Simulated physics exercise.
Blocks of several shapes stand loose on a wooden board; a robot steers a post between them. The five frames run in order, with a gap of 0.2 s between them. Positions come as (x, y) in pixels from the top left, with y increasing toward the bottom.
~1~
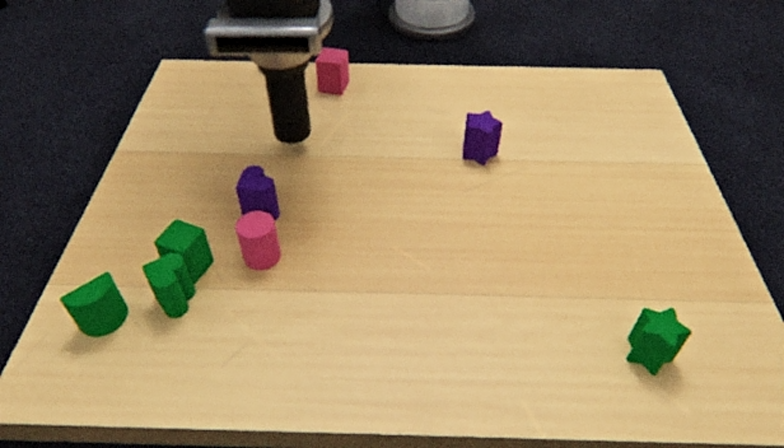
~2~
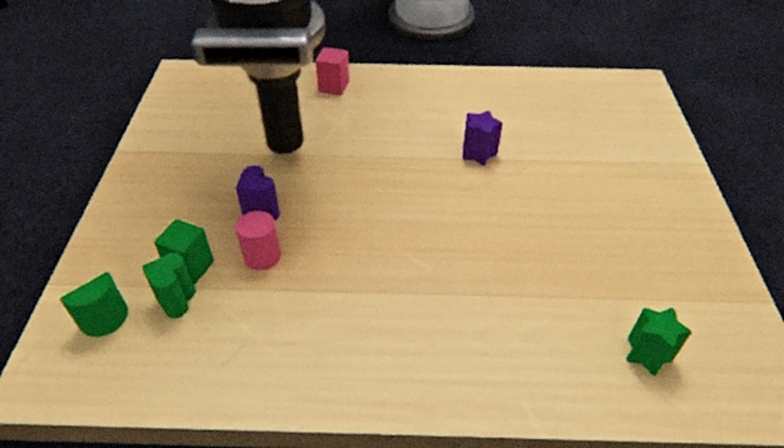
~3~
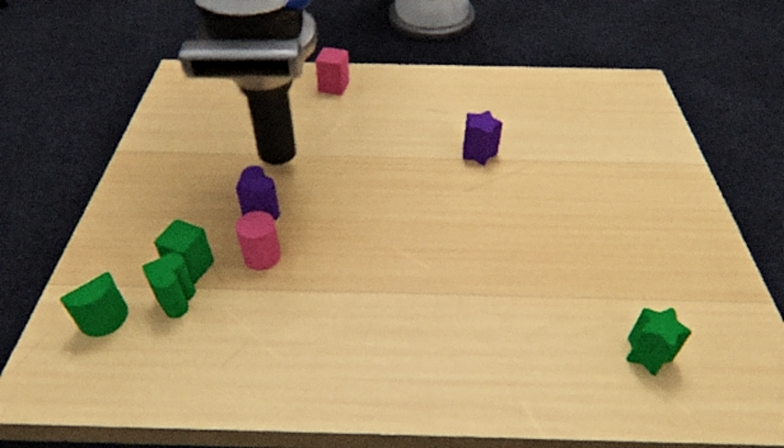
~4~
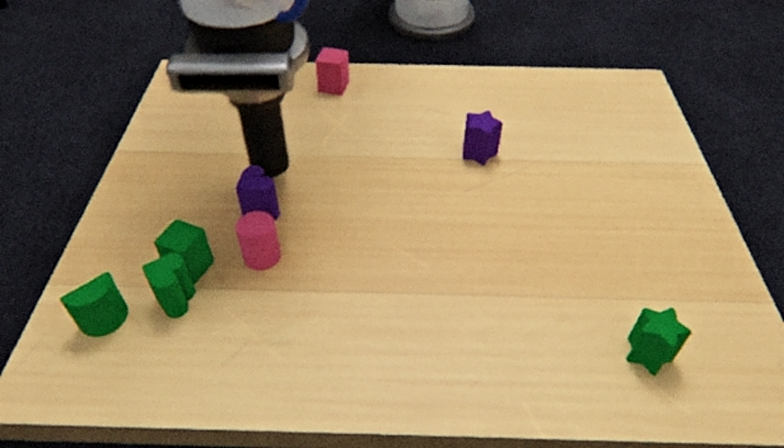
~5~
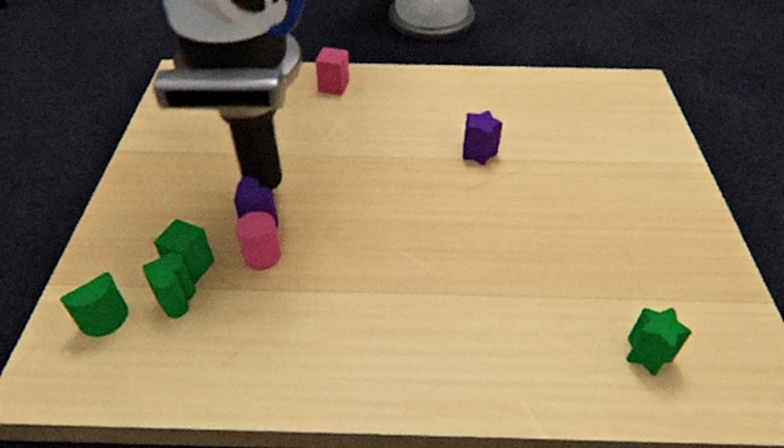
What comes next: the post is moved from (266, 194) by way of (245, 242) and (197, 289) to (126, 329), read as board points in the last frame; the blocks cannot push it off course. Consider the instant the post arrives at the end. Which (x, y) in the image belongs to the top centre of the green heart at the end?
Final place: (71, 325).
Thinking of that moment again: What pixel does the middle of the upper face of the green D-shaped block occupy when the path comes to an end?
My prediction: (59, 295).
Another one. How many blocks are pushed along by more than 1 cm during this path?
There will be three or more blocks that move more than 1 cm.
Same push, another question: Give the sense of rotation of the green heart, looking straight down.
It twists against the clock when seen from above.
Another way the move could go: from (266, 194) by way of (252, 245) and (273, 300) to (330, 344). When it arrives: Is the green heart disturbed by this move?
By the end it is where it was.
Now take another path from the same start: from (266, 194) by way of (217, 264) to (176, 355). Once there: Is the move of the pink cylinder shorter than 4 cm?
Yes - that is the case.
What follows on the original path. One third of the way, post (240, 228); purple heart (246, 237), turned 60° anticlockwise.
Two thirds of the way, post (190, 276); green heart (147, 282), turned 40° anticlockwise; green four-sided block (146, 248), turned 75° clockwise; purple heart (234, 259), turned 105° anticlockwise.
At the end, post (118, 315); green D-shaped block (59, 295), turned 30° clockwise; green heart (72, 325), turned 60° anticlockwise; green four-sided block (131, 252), turned 120° clockwise; purple heart (234, 259), turned 105° anticlockwise.
